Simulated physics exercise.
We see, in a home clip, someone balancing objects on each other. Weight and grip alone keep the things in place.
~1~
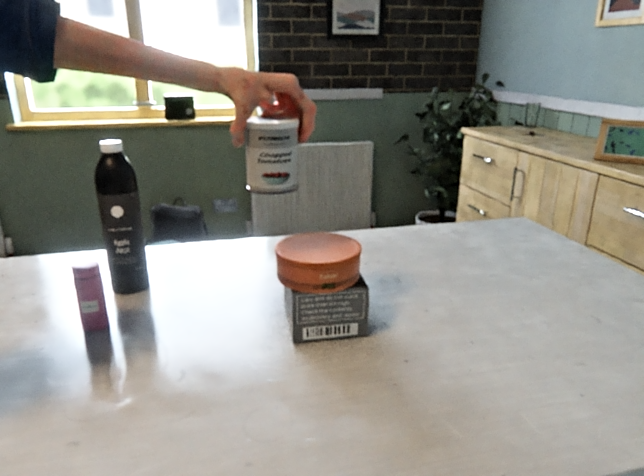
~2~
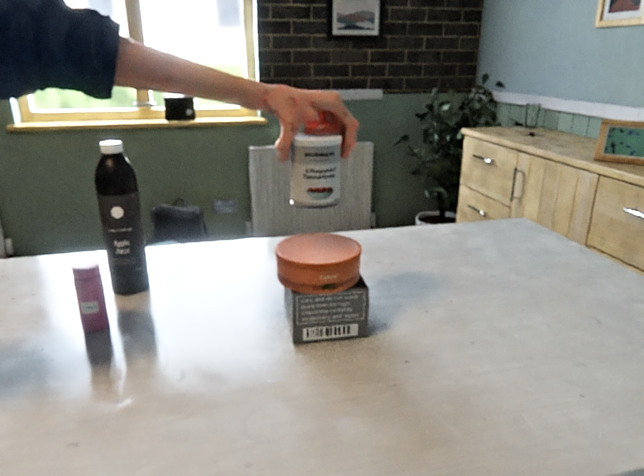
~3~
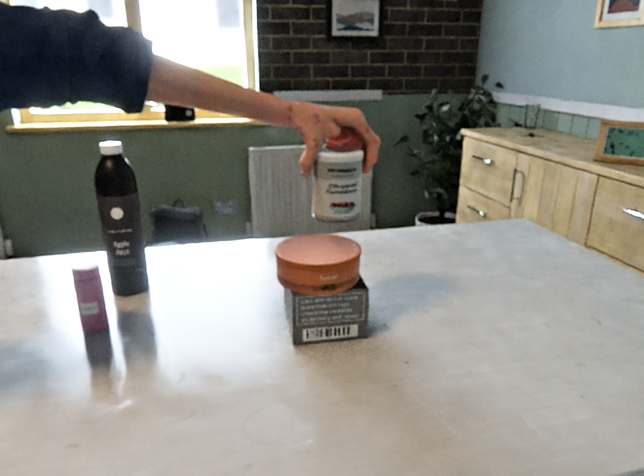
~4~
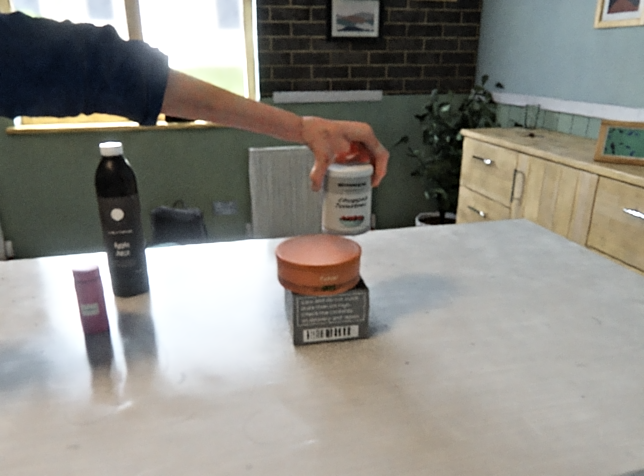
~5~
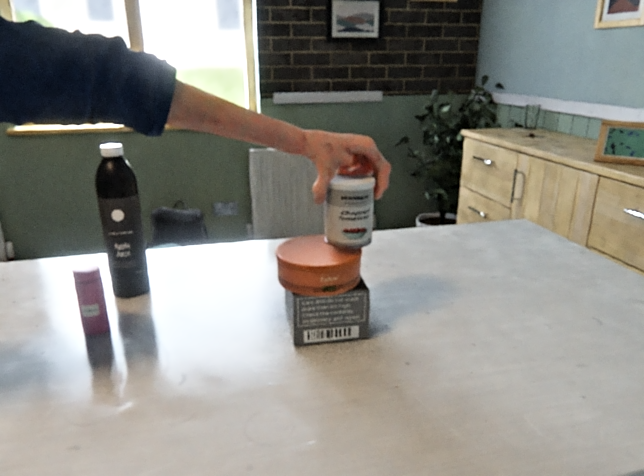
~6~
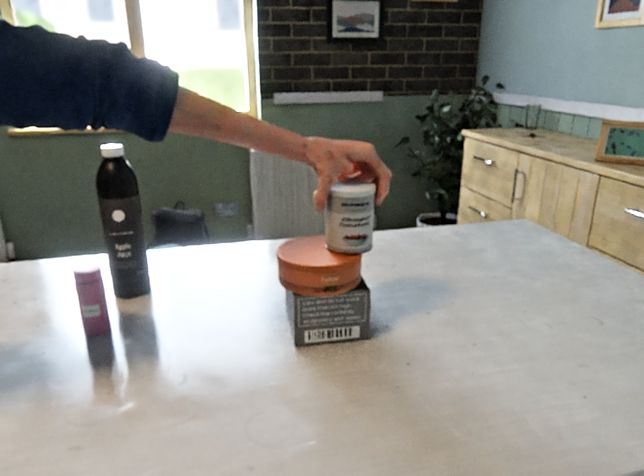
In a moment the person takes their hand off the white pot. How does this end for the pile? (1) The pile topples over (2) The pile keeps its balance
Answer: 2.
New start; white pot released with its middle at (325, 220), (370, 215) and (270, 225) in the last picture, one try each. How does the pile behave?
Lab note - case 1: No collapse; case 2: Collapse; case 3: Collapse.
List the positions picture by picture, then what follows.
The first frame shows coming down; white pot (272, 155); black bottle (122, 218).
The second frame shows coming down; white pot (315, 170); grey box (324, 299).
The third frame shows coming down; white pot (337, 184); black bottle (121, 220).
The fourth frame shows coming down; white pot (347, 198); grey box (324, 301).
The fifth frame shows coming down; white pot (349, 210); black bottle (122, 222).
The sixth frame shows in place under the hand; white pot (350, 217); grey box (326, 302).
Then, 0.70 s after the last picture, nothing has stirred.
Then, 1.60 s after the last picture, white pot resting near (350, 217).
At rest, all 5 in place. Seen from the same camera at the end, white pot near (351, 217). The pile stays up.
